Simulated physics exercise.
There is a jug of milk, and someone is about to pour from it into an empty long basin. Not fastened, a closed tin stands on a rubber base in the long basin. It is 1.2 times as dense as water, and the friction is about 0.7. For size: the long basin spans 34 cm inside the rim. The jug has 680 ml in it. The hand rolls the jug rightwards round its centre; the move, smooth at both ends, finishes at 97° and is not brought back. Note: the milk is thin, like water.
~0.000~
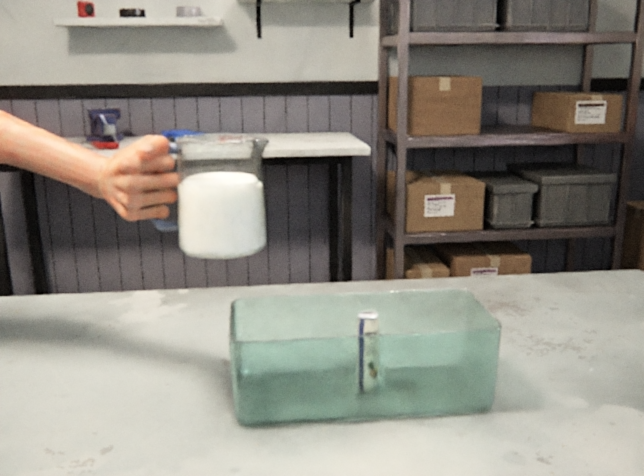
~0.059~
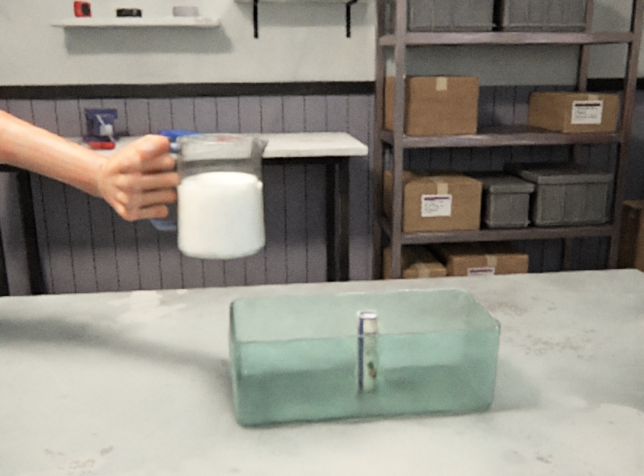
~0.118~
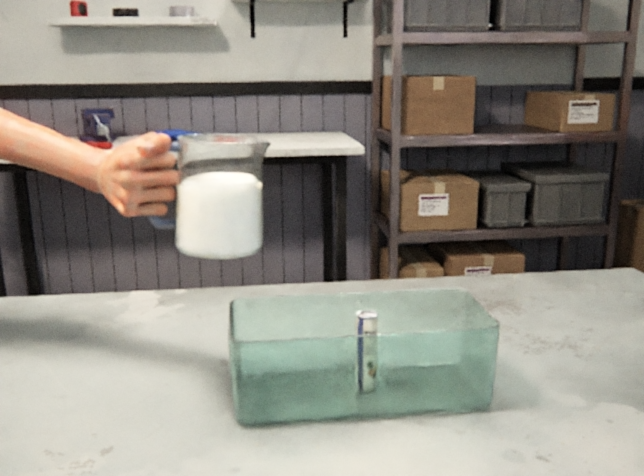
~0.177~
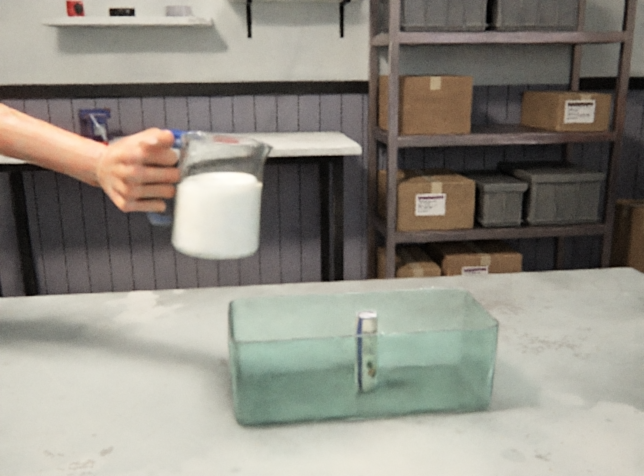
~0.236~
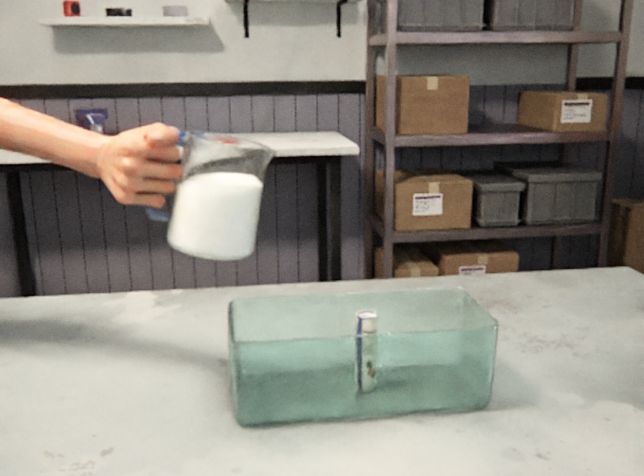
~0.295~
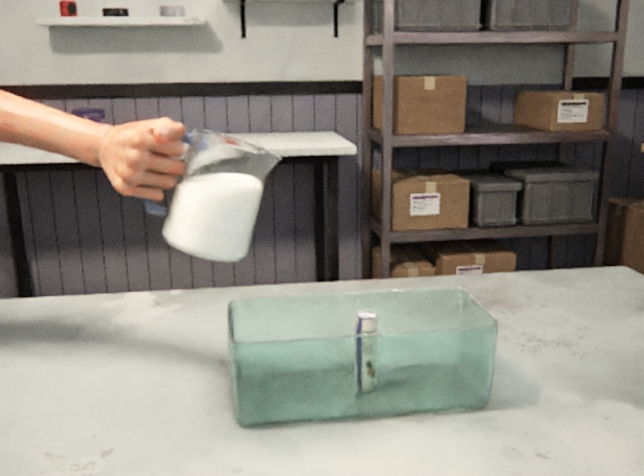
In a storage room, a hand gradually tilts a jug of milk rightwards above a glass basin.
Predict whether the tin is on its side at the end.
It is upset.
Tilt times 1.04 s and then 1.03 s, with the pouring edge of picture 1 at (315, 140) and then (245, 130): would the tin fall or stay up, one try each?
Run one: It does not tip. Run two: It does not tip.
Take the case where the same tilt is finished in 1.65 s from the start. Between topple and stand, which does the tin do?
In that case the tin overturns.
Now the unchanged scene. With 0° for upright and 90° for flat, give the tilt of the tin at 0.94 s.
Roughly 0°.
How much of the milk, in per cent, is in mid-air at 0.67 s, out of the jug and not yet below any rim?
Near 5 per cent at that moment.
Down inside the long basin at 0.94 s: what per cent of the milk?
About 22 per cent.
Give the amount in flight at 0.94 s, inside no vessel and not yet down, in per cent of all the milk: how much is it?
Roughly 26 per cent.
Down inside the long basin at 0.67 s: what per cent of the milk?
Around 0 percent.
Then, 0.67 s in, the tilt is 69° and 95 per cent is still to pour; the tin stands where it began.
Then, 0.94 s in, the tilt is 95° and 51 per cent is still to pour; the tin stands where it began.
Then, 1.23 s in, the tilt is 97° and 18 per cent is still to pour; the tin leans 27°.
Then, 1.54 s in, the tilt is 97° and 6 per cent is still to pour; the tin lies on its side.
Finally, the tin lies on its side.
